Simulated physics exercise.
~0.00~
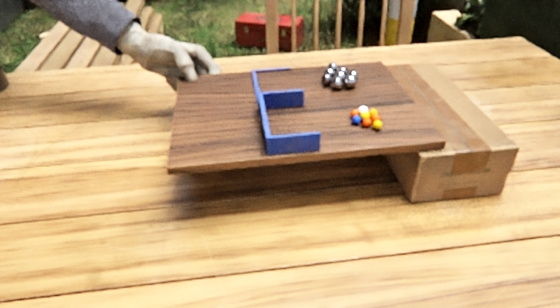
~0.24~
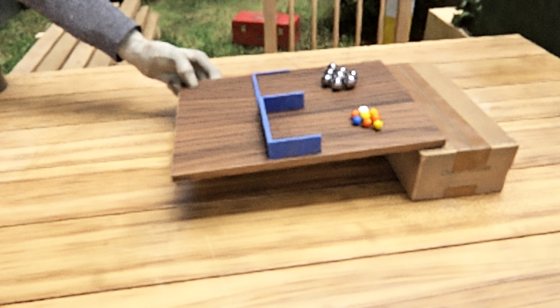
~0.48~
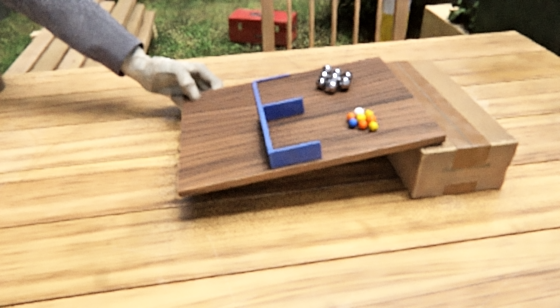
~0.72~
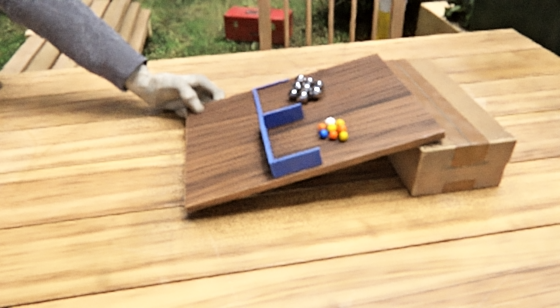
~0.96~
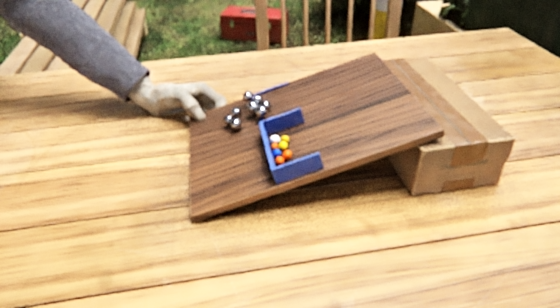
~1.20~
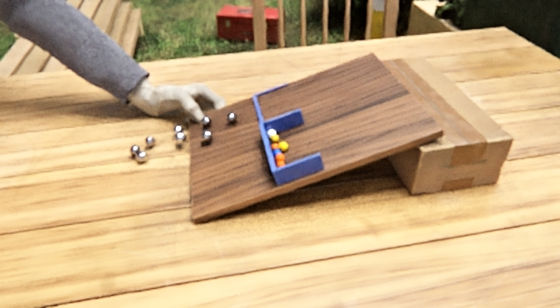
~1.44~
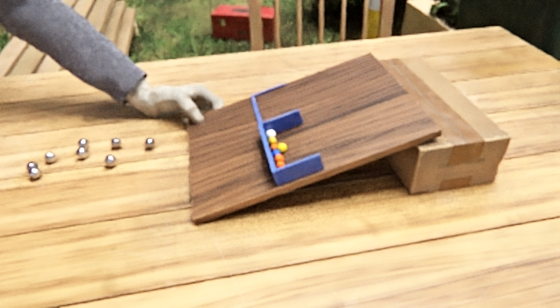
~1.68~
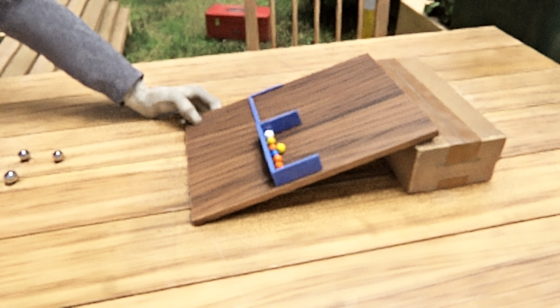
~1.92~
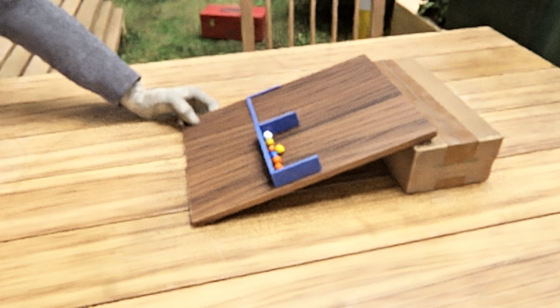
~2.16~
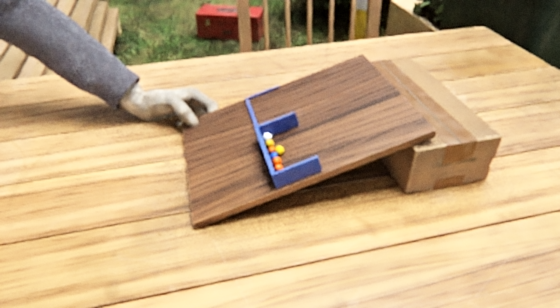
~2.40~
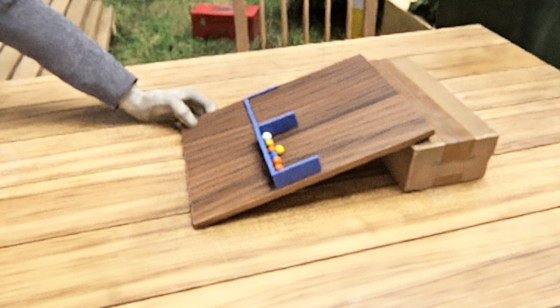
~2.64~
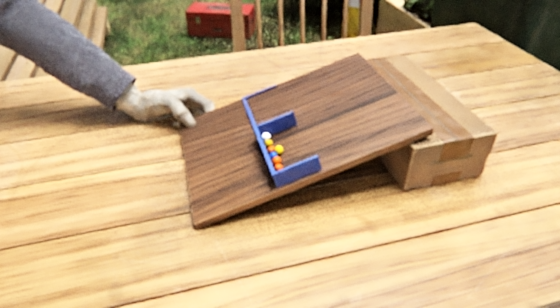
A gloved hand lowered the left end of a wooden board propped on a box until it sloped, and the small colourful balls rolled into a blue barrier and stayed there, while the silvery ones rolled off the board and out of view.
